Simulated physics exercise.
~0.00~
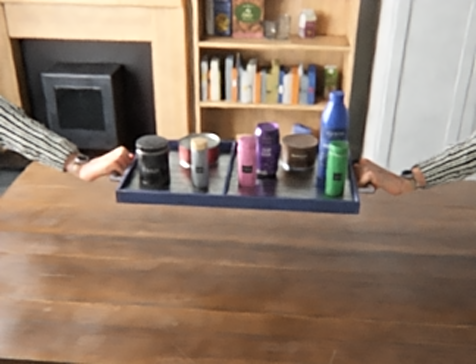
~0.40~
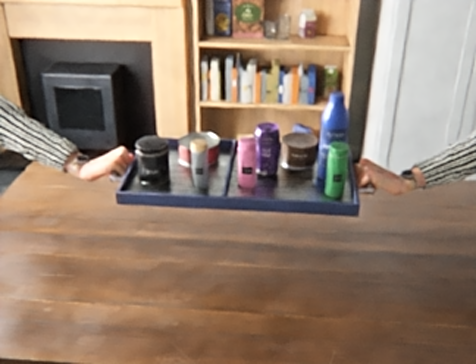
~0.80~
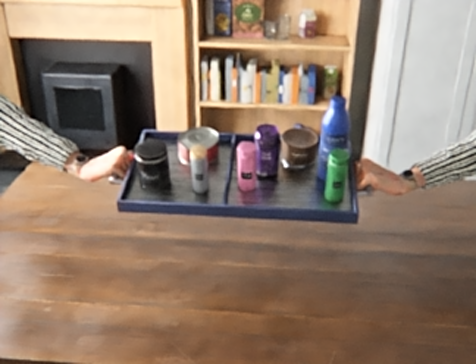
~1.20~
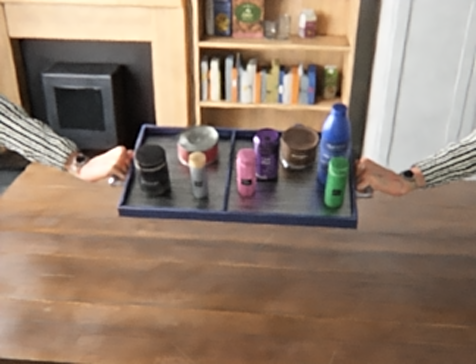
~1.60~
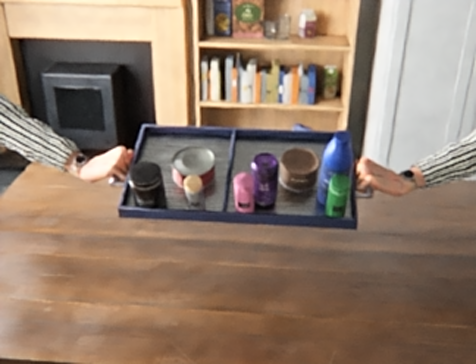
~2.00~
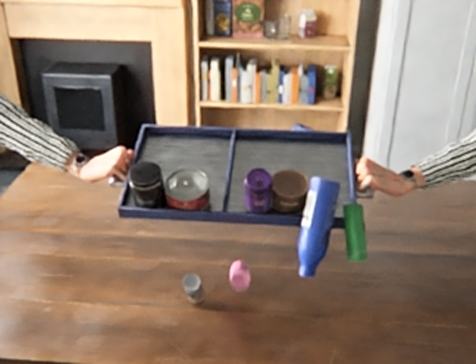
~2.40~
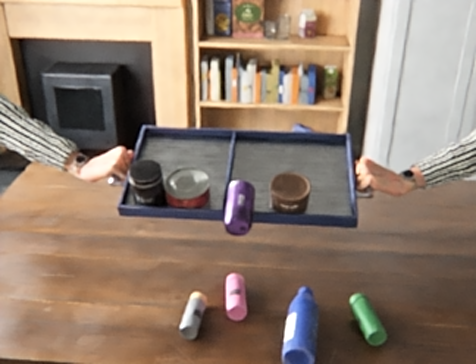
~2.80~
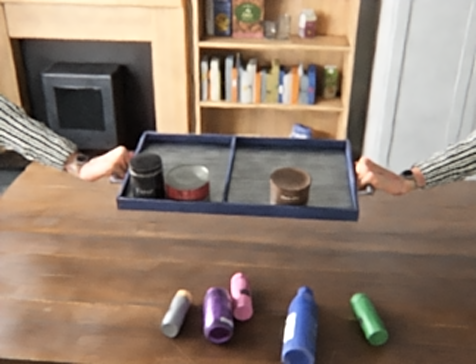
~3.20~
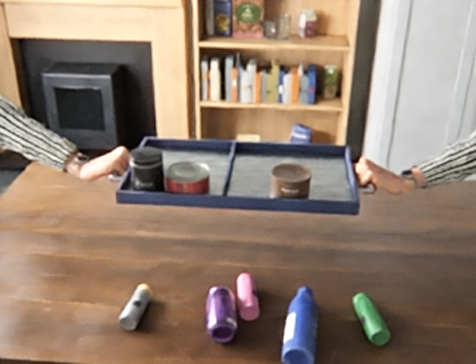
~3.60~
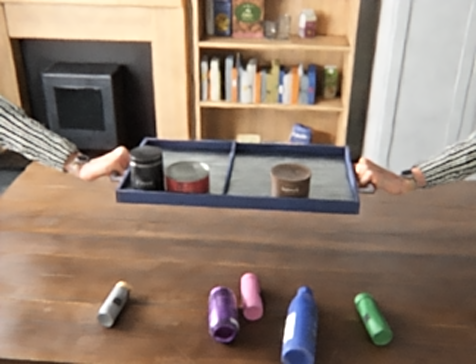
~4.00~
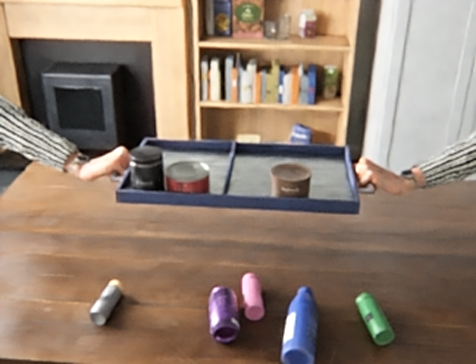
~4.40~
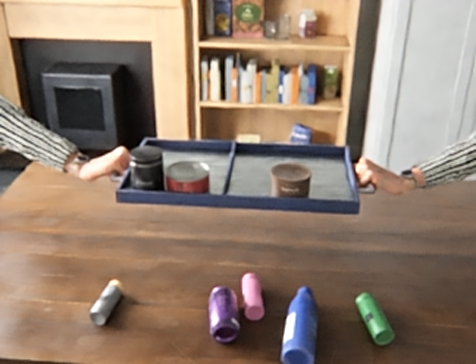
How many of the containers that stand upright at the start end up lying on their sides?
Five of them end up on their sides, namely the pink shaker, purple can, green shaker, blue bottle and grey shaker.
